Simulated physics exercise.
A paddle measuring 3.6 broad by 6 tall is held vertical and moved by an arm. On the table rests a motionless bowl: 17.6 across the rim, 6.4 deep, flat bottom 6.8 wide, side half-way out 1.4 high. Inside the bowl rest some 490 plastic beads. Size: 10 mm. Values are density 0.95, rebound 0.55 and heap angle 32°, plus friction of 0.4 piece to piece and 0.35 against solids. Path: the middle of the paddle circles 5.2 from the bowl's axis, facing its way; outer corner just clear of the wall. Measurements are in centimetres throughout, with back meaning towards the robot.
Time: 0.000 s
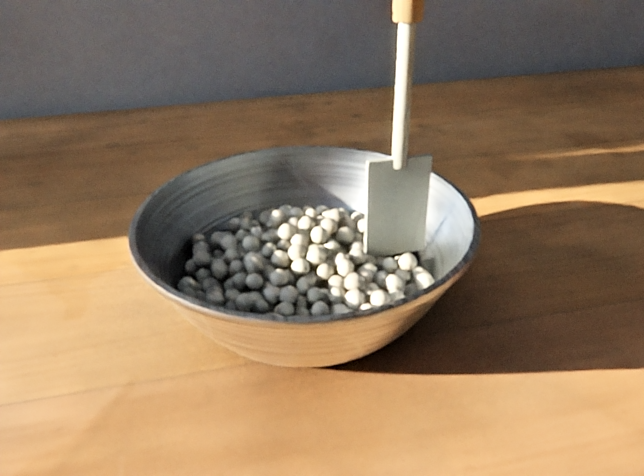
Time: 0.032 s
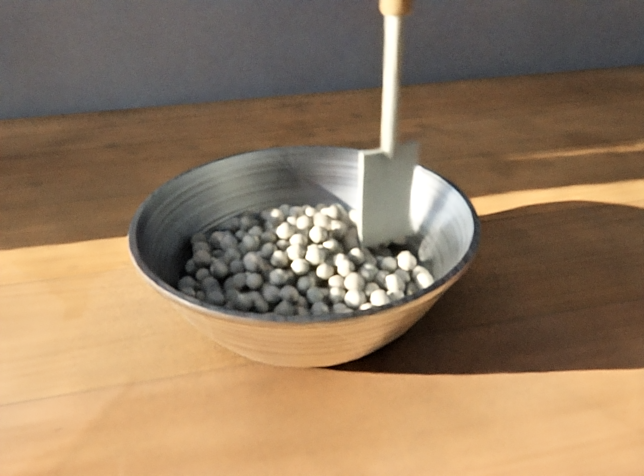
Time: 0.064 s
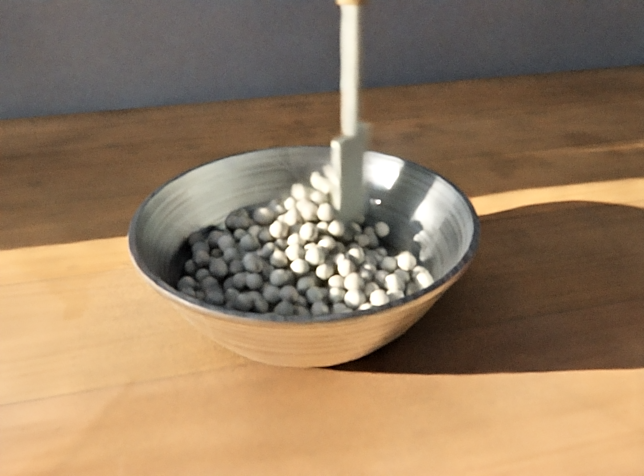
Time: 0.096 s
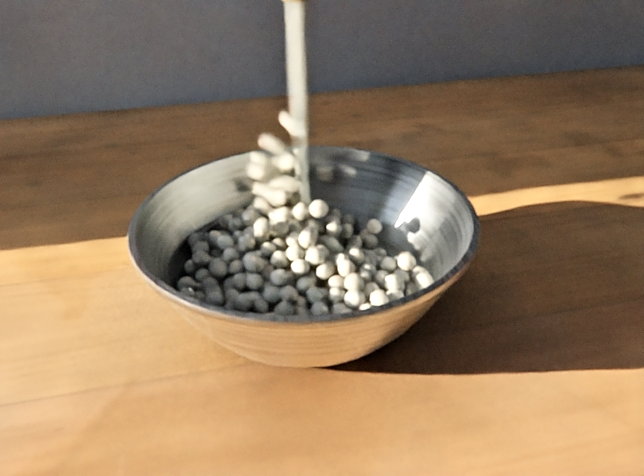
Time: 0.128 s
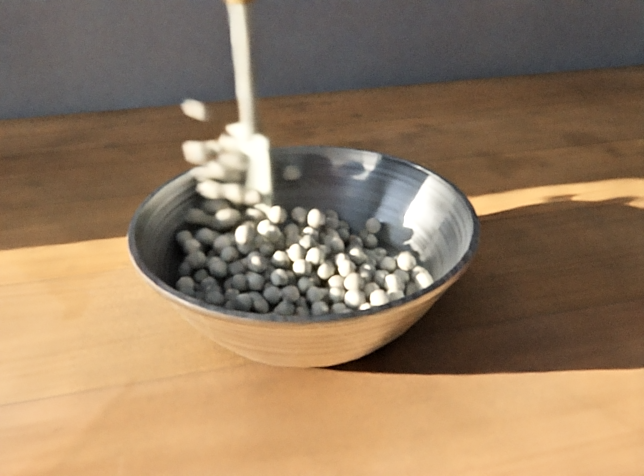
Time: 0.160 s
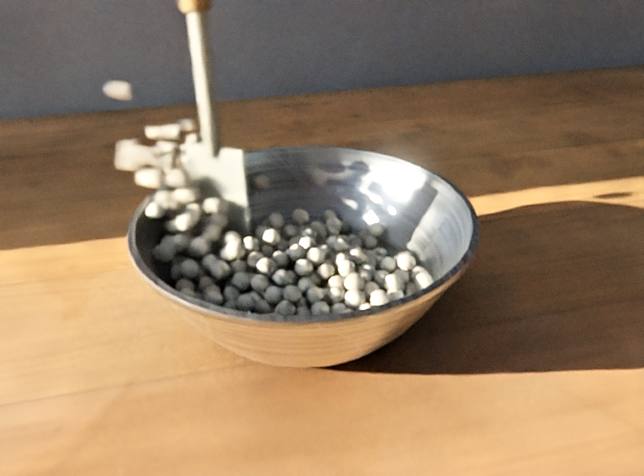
A bowl of pale beads sits still while a paddle sweeps left, flinging some beads upward.
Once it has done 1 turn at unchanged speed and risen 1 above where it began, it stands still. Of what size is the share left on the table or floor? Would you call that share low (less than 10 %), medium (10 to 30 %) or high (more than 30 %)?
I would call it medium.
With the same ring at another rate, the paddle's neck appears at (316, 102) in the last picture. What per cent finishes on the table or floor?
It works out to roughly 5 percent.
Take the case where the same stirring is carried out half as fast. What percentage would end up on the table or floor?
That would be some 5 percent.
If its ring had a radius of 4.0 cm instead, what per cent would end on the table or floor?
Around 30 in a hundred.
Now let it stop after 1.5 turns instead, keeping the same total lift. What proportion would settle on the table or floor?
Roughly 25 per cent would end up there.
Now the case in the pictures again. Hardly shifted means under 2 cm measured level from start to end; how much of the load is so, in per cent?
65 %.
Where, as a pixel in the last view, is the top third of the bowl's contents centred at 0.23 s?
Near (285, 295).
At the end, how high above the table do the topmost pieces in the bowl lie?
5.0 cm, give or take.
After 0.23 s, 223° round, highest piece 10 above the table; 461 in the bowl, 28 in flight or on the tool.
After 0.31 s, 301° round, highest piece 10 above the table; 438 in the bowl, 17 on the table or floor, 34 in flight or on the tool.
After 0.54 s, 0° round, highest piece 6 above the table; 416 in the bowl, 72 on the table or floor, 1 in flight or on the tool.
After 1.24 s, 0° round, highest piece 5 above the table; 416 in the bowl, 73 on the table or floor.
In the end, 416 in the bowl, 73 on the table or floor. That is 15 % on the table or floor.
